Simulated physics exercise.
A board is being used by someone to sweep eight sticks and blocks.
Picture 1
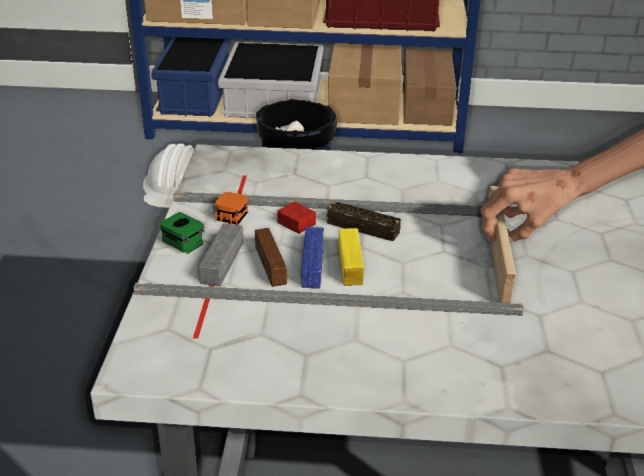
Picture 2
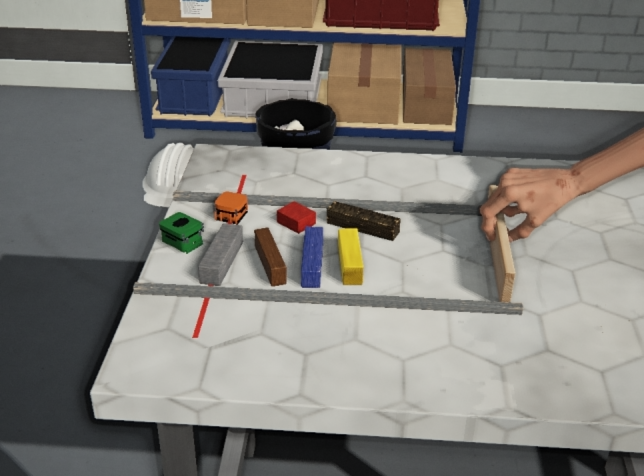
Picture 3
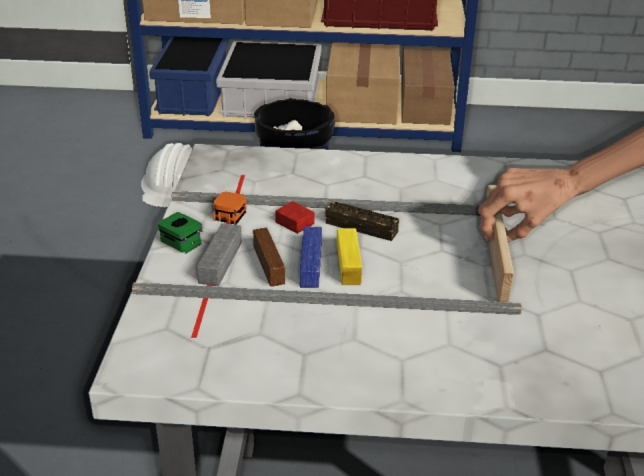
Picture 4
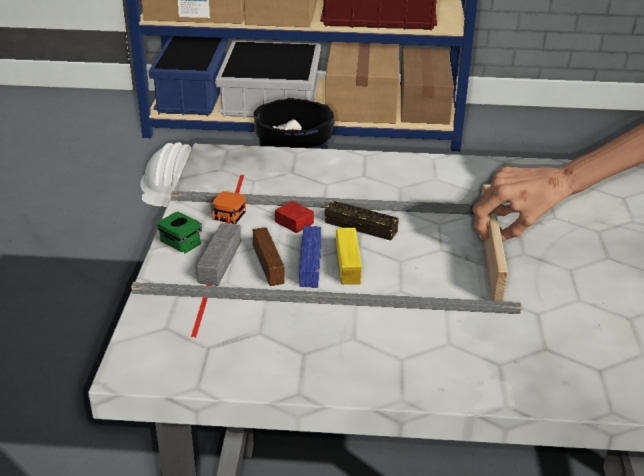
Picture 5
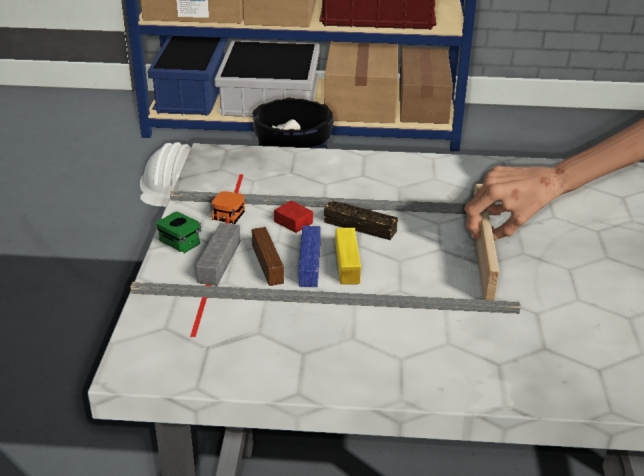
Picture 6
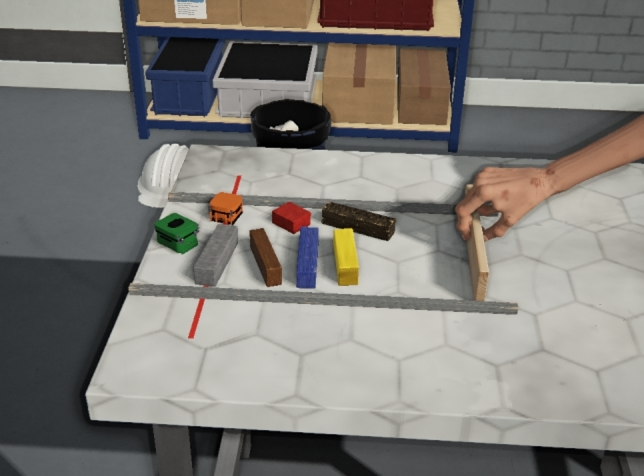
A hand held a wooden board upright at the right of a marble-topped table, paused briefly, then slid it slightly left toward the scattered colored blocks and sticks, which stayed where they were.
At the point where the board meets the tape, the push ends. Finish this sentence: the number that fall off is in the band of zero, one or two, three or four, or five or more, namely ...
Namely one or two.
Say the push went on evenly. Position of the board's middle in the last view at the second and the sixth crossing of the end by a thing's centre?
(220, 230), then (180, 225).
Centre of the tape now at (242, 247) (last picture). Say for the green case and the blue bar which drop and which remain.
Outcome - green case topples off, blue bar is left in place.
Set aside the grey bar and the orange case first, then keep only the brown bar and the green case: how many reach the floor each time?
The count is 1 in the first case and 1 in the second.
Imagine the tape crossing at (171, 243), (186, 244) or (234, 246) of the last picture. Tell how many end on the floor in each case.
Down on the floor: 7, 5 and 1.
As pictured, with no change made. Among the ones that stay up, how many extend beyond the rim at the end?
That'd be 2.
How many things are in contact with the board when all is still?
At rest, 2 are in contact.
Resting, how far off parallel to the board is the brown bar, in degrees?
It measures close to 0 degrees.
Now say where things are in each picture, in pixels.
In the first frame, green case (182, 233); orange case (232, 209); grey bar (222, 254); board (500, 243); tape (224, 246).
In the second frame, orange case (231, 208); yellow stick (350, 256).
In the third frame, grey bar (220, 254); black bar (362, 221).
In the fourth frame, green case (180, 233); red block (294, 217).
In the fifth frame, orange case (228, 208); brown bar (267, 256).
In the sixth frame, green case (177, 234); orange case (226, 209); grey bar (217, 254); board (474, 241); tape (218, 246).
Soon after, none off yet; green case at rest near (177, 234); orange case at rest near (226, 209); grey bar at rest near (217, 254).
After that, none off yet; green case displaced a little near (159, 234); orange case displaced about its own width near (189, 211); grey bar displaced a little near (185, 253).
In the end, the number that fall off is one or two; gone, orange case and green case.
